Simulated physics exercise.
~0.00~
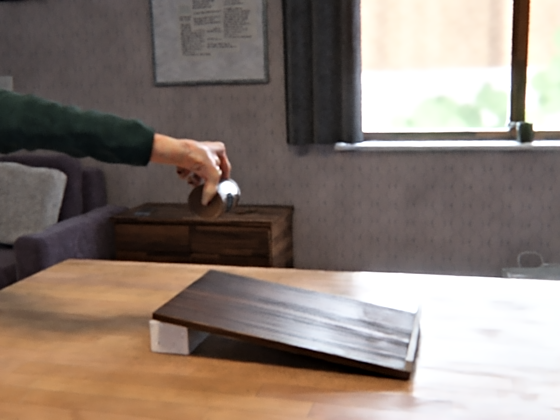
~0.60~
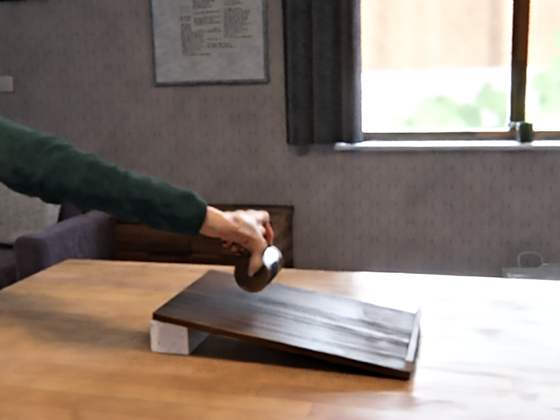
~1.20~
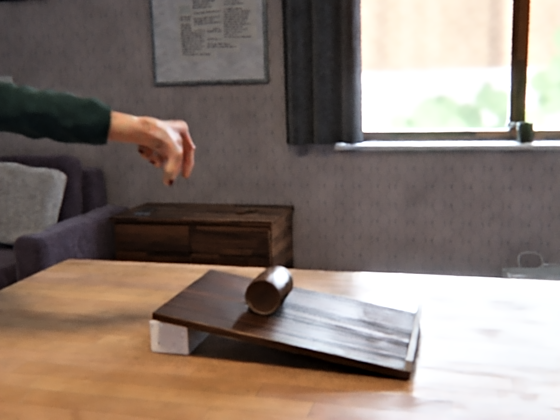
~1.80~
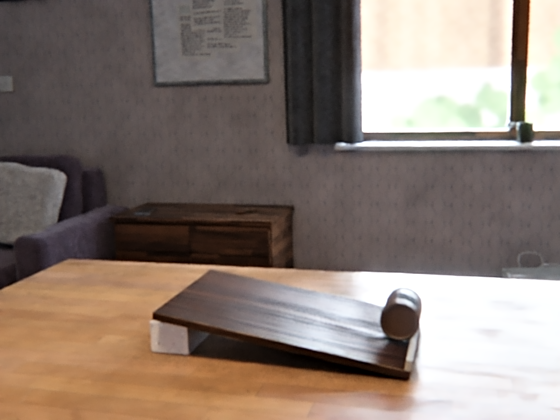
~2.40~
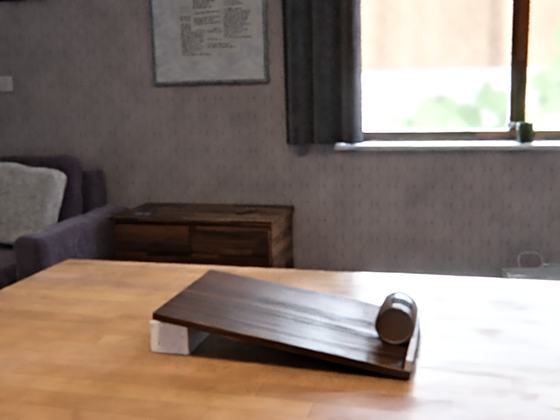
Brown jar on its side rolling down a sloping dark board after a hand releases it, stopping near the lower right end.
